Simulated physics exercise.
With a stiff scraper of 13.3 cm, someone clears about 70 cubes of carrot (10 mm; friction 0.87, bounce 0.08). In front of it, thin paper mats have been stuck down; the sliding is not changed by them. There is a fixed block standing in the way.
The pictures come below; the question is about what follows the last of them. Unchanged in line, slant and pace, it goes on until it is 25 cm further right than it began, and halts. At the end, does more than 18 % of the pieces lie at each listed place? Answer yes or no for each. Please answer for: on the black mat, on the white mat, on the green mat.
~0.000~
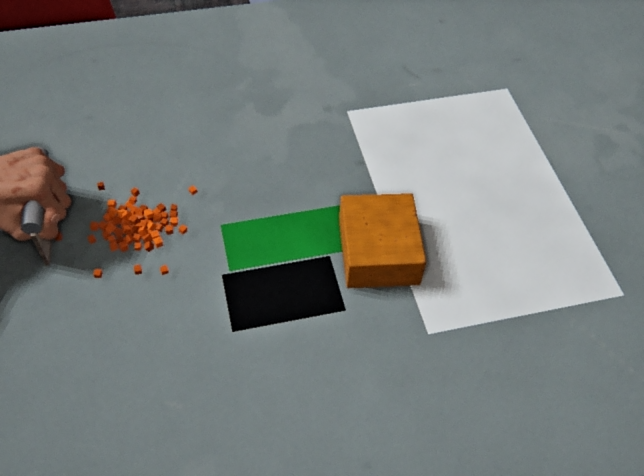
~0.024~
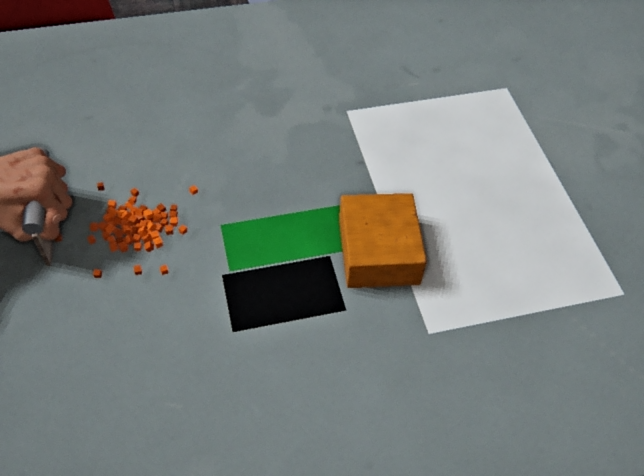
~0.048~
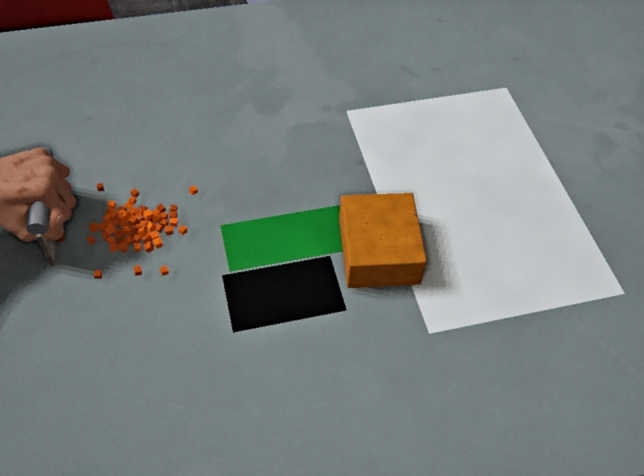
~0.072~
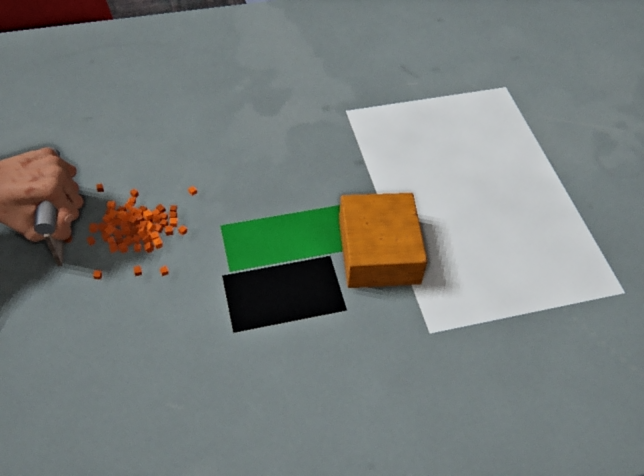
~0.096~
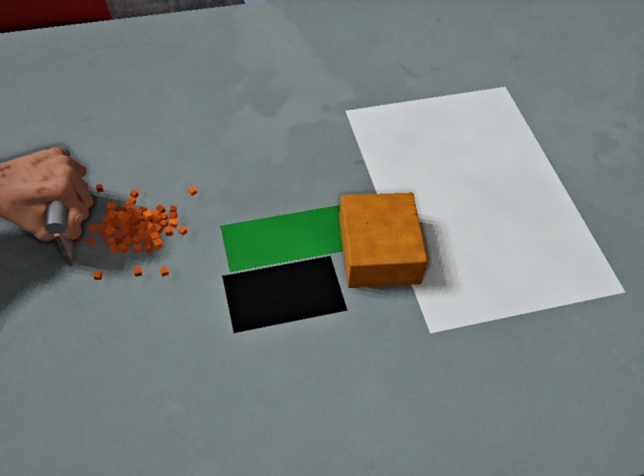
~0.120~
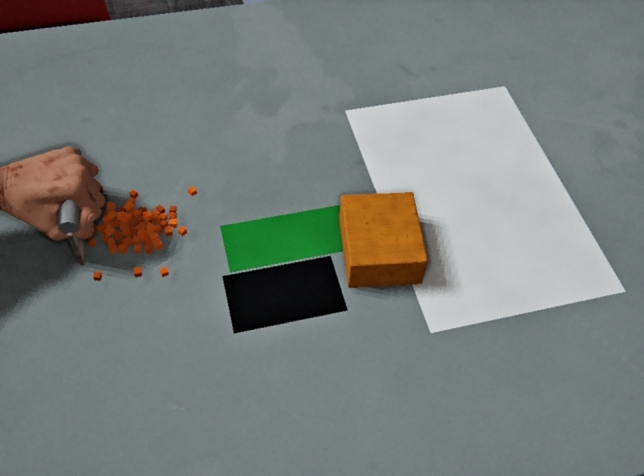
Black mat: No. White mat: No. Green mat: Yes.
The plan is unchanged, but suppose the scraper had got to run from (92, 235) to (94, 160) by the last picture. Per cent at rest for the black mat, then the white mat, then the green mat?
Black mat: 5; white mat: 10; green mat: 30.
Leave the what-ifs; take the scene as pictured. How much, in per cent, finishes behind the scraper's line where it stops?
The share comes to roughly 10 per cent.
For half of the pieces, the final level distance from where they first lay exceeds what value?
That comes to roughly 18 cm.
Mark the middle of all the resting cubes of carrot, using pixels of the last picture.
Centre at rest: Roughly (269, 215).
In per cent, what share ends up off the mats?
Some 60 per cent.
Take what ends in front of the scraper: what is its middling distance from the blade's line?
Roughly 5 centimetres.
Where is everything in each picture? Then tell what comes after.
Scraper from (36, 239) to (44, 164); moved 0.0 cm; 0 pieces shifted; middle of the spill at (134, 220); black mat at (283, 293); green mat at (304, 234); white mat at (473, 195); block at (382, 228), in the first picture.
Scraper from (37, 240) to (44, 164); moved 0.2 cm; 0 pieces shifted; middle of the spill at (134, 220), in the second picture.
Scraper from (42, 240) to (48, 165); moved 0.7 cm; 1 pieces shifted; middle of the spill at (134, 221), in the third picture.
Scraper from (49, 240) to (55, 164); moved 1.7 cm; 1 pieces shifted; middle of the spill at (134, 221), in the fourth picture.
Scraper from (60, 239) to (64, 164); moved 2.9 cm; 1 pieces shifted; middle of the spill at (133, 222), in the fifth picture.
Scraper from (72, 239) to (76, 164); moved 4.5 cm; 1 pieces shifted; middle of the spill at (133, 222); black mat at (284, 293); green mat at (304, 234); white mat at (473, 193); block at (383, 227). Its speed is about 0.64 m/s, heading 5 degrees towards the viewer, in the sixth picture.
Then, at 0.32 s, scraper 17 cm from its start, spill 13 cm wide; off the mats 100 %.
Then, at 0.52 s, scraper 25 cm from its start, spill 16 cm wide; green mat 40 %, off the mats 60 %.
Then, at 0.69 s, scraper 25 cm from its start, spill 16 cm wide; green mat 40 %, off the mats 60 %.
At rest (1.4 s), black mat 5 %, green mat 40 %, white mat 0 %, off the mats 60 %.
